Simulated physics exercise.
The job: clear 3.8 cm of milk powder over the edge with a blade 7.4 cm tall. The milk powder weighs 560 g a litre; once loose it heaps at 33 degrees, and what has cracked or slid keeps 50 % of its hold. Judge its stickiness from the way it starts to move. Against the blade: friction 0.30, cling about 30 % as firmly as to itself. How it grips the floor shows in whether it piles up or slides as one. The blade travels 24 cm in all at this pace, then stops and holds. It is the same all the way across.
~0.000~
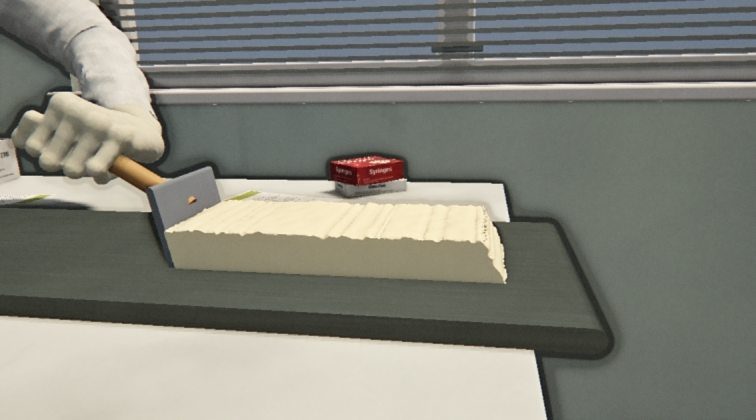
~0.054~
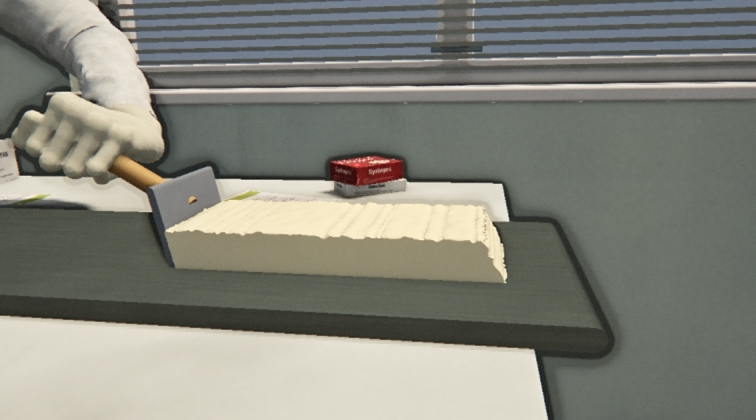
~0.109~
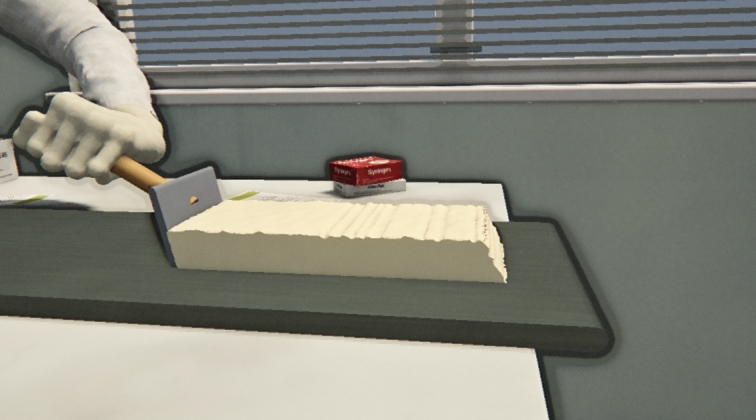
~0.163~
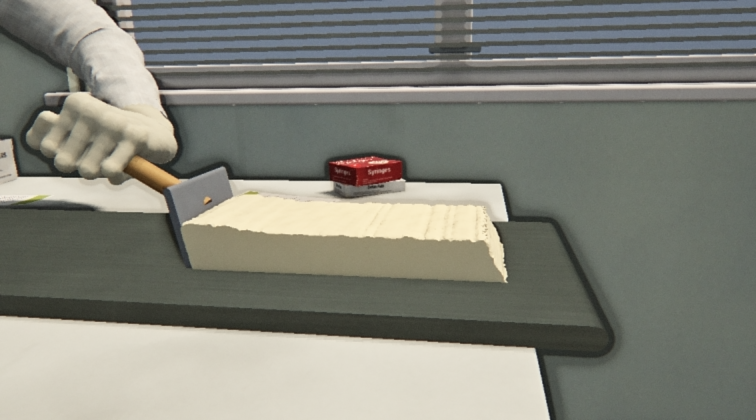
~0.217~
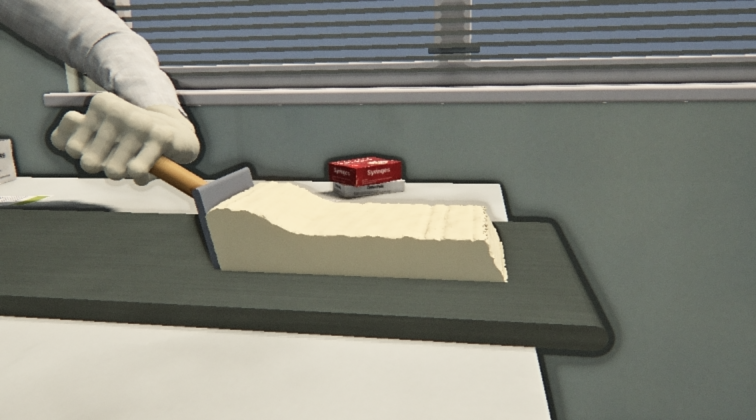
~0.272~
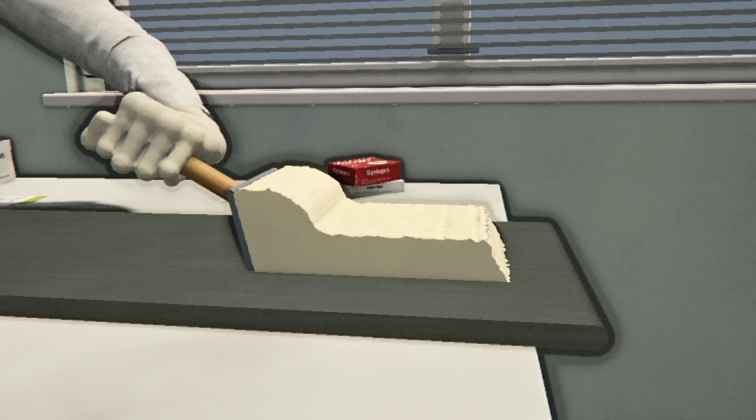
On a dark board laid over a white table beside a blinds-covered window, a gloved hand holds a scraper blade against the left end of a low slab of pale powder. The blade barely moves at first, then pushes right, and the powder against it rises into a tall mound.
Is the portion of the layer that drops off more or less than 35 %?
Expect less than 35 %.
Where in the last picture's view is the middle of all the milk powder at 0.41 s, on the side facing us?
Near (412, 241).
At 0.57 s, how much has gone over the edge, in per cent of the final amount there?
About 0 %.
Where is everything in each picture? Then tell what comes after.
Foot of the blade at (175, 269), not yet moved; front end of the milk powder at (501, 274), piled 3.7 cm high, in the first frame.
Foot of the blade at (175, 268), not yet moved; front end of the milk powder at (501, 274), piled 3.7 cm high, in the second frame.
Foot of the blade at (177, 269), not yet moved; front end of the milk powder at (501, 273), piled 3.7 cm high, in the third frame.
Foot of the blade at (192, 269), moved 1.6 cm; front end of the milk powder at (501, 273), piled 4.4 cm high, in the fourth frame.
Foot of the blade at (221, 271), moved 4.5 cm; front end of the milk powder at (502, 273), piled 6.0 cm high, in the fifth frame.
Foot of the blade at (255, 272), moved 7.7 cm; front end of the milk powder at (503, 281), piled 7.8 cm high, in the sixth frame.
By 0.41 s, 0 % has gone over the edge.
By 0.57 s, 0 % has gone over the edge.
By 0.73 s, 16 % has gone over the edge.
By 0.89 s, 22 % has gone over the edge.
By 0.95 s, at the end, 22 % has gone over the edge.
